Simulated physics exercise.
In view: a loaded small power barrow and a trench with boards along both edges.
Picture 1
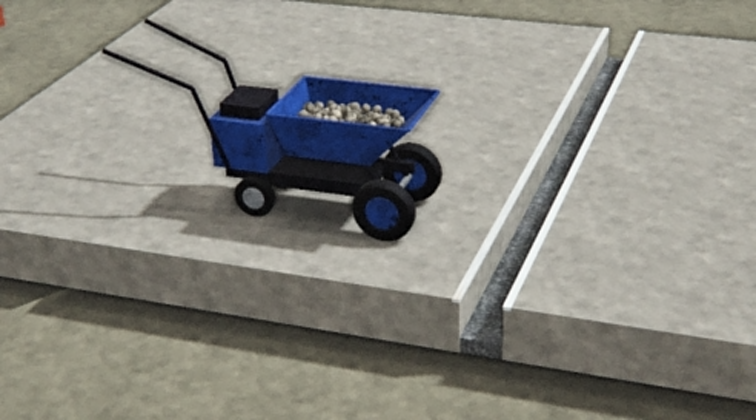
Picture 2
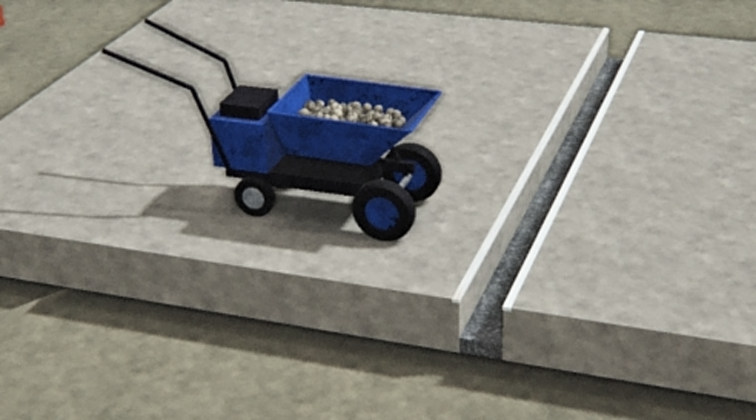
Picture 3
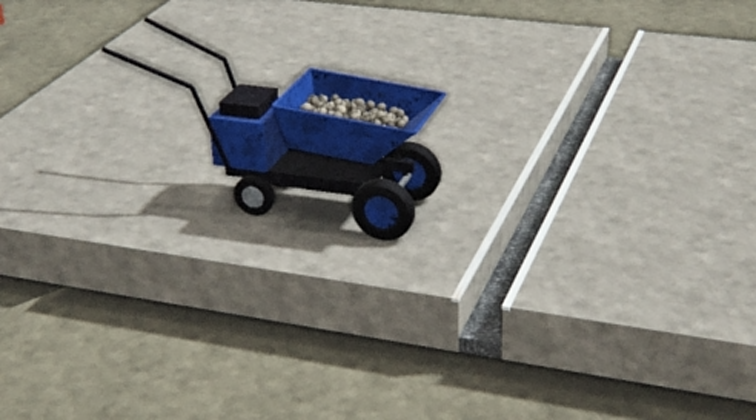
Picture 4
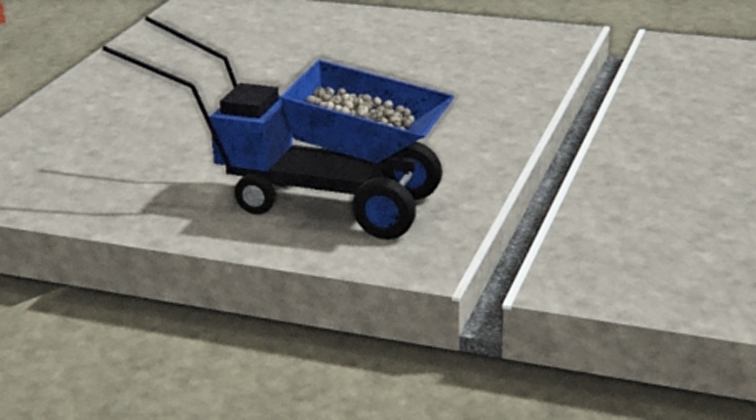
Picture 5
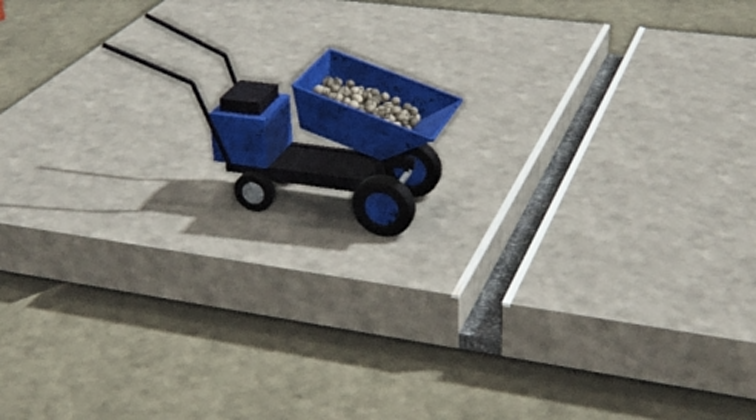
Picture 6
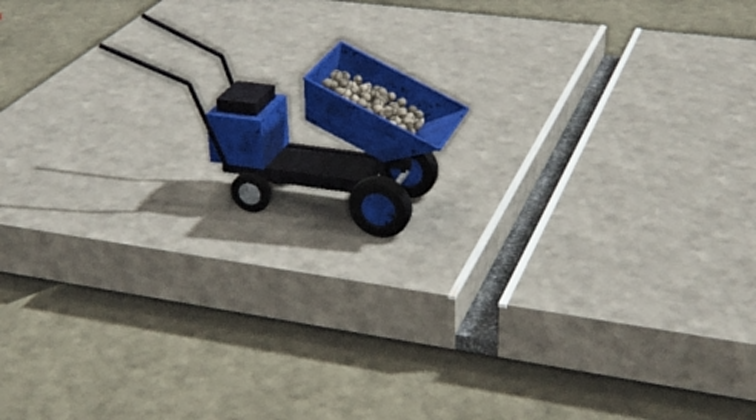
In the video, a small blue power barrow loaded with pebbles stands on a pale slab to the left of a narrow, board-edged trench, and its skip gradually tilts forward to the right, its rear rising off the frame.
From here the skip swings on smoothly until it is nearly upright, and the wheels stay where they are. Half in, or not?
In the trench: More than half.
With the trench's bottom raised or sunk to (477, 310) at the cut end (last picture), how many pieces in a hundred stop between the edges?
It comes to 60 per cent or so.
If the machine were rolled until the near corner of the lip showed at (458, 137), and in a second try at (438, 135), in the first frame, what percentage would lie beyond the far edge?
Near 90 % and 60 %.
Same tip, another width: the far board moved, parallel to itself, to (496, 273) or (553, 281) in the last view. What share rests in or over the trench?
Near 50 % and 100 %.
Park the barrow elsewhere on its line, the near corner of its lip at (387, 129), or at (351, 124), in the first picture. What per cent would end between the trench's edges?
The first gives 70 %, the second 40 %.
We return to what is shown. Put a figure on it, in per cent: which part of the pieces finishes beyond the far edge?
Near 0 %.
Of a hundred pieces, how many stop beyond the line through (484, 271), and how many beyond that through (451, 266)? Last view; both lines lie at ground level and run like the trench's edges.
Near 70 % and 100 %.
Soon, skip tipped steeply; all in the skip.
A while on, skip tipped right over; about a quarter in the skip; a stray few short of the trench; about two thirds in or heaped over the trench; a stray few beyond it.
Towards the end, skip tipped right over; nearly all in or heaped over the trench; a stray few beyond it.
Finally, skip tipped right over; nearly all in or heaped over the trench; a stray few beyond it.
